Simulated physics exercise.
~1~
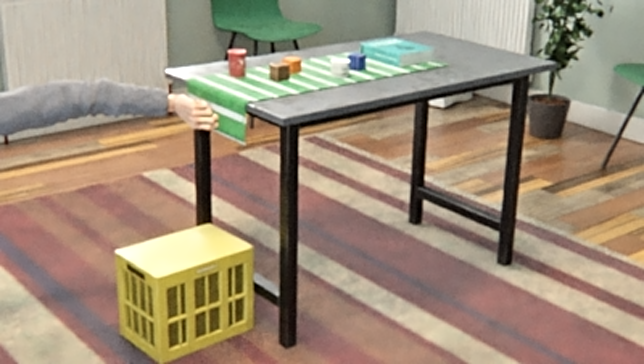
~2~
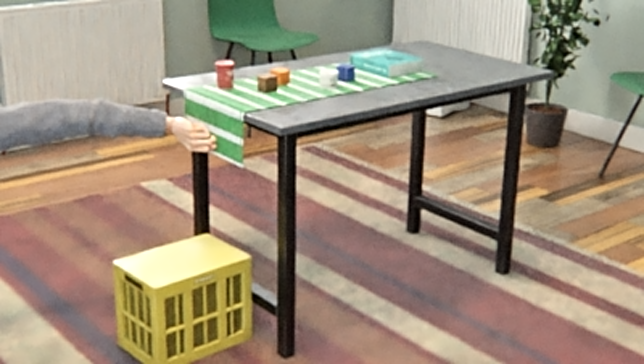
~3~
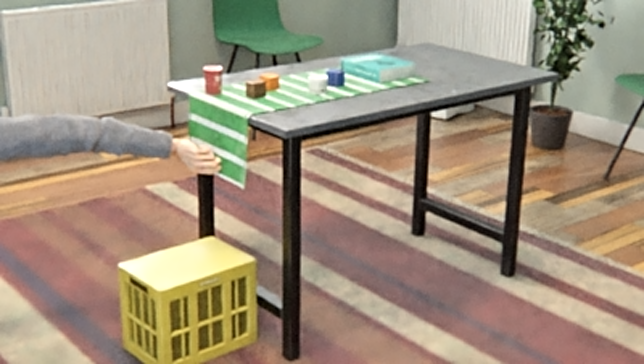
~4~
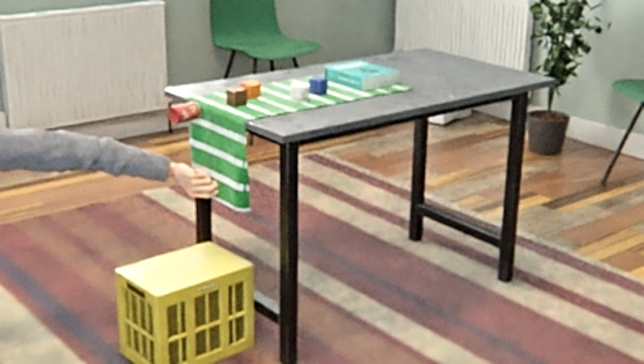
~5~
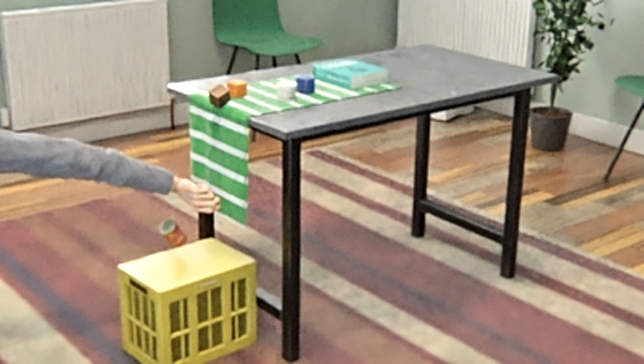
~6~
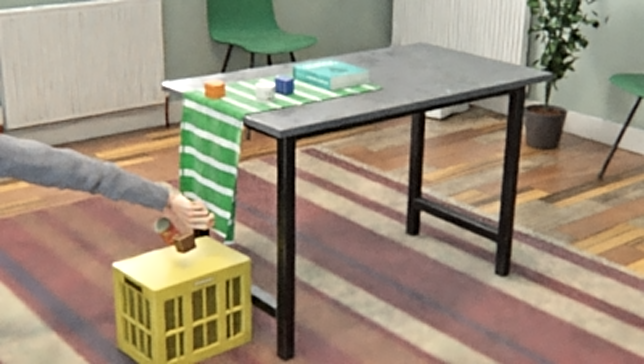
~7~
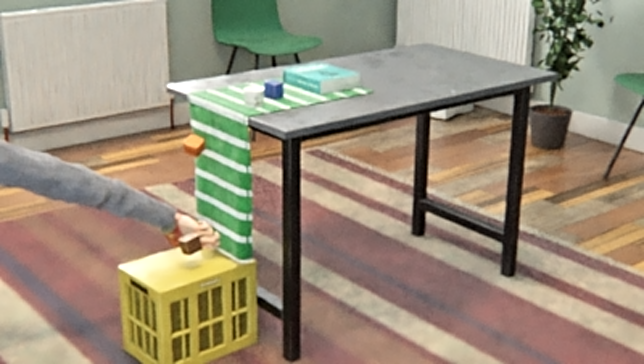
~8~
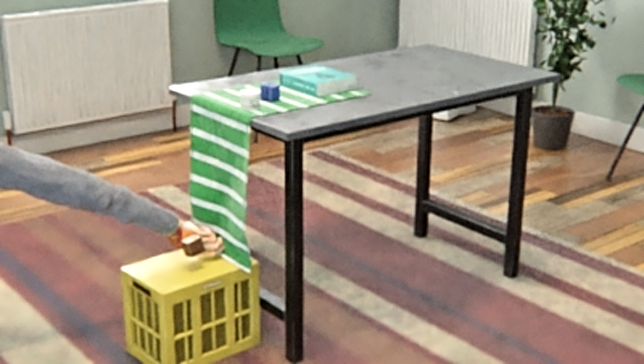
A green striped cloth being pulled down off a table by a hand, tipping a red can, then brown and orange cubes over the edge.
